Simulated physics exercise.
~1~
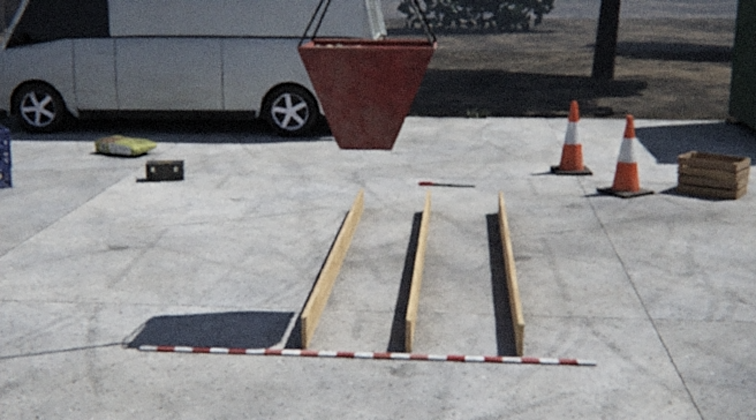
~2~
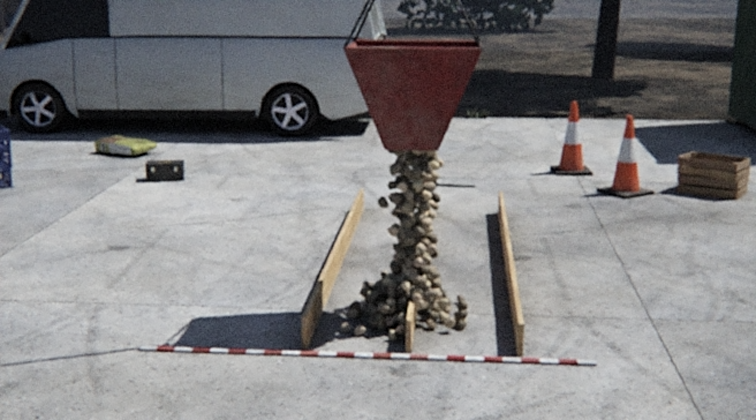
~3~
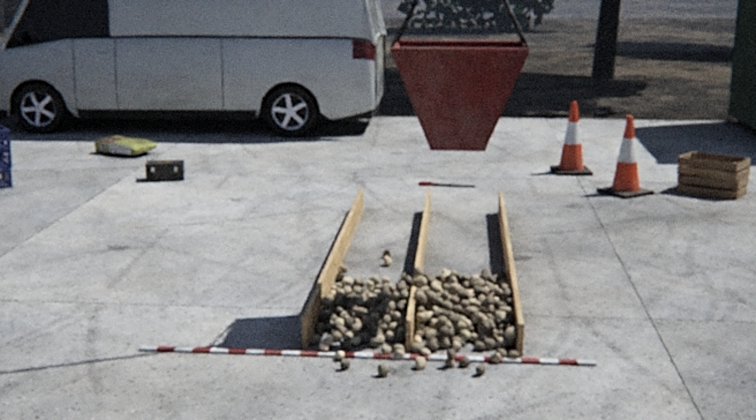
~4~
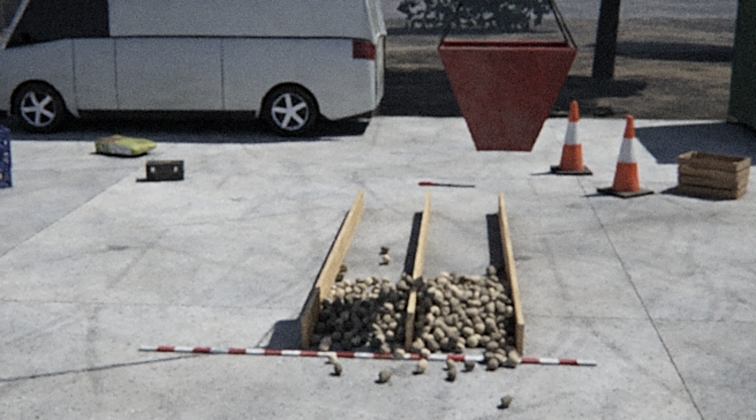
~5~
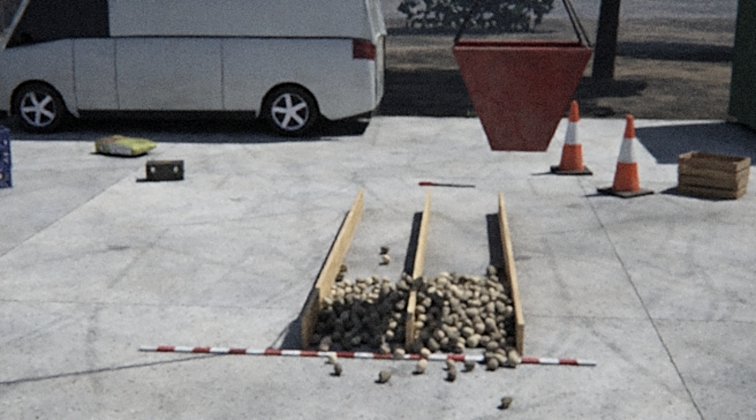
In this clip, a red skip hanging above a concrete yard moves right and drops a stream of stones between upright wooden planks, emptying as it goes. The stones settle in both bays, more in the right one, with a few scattered around the striped staff in front.
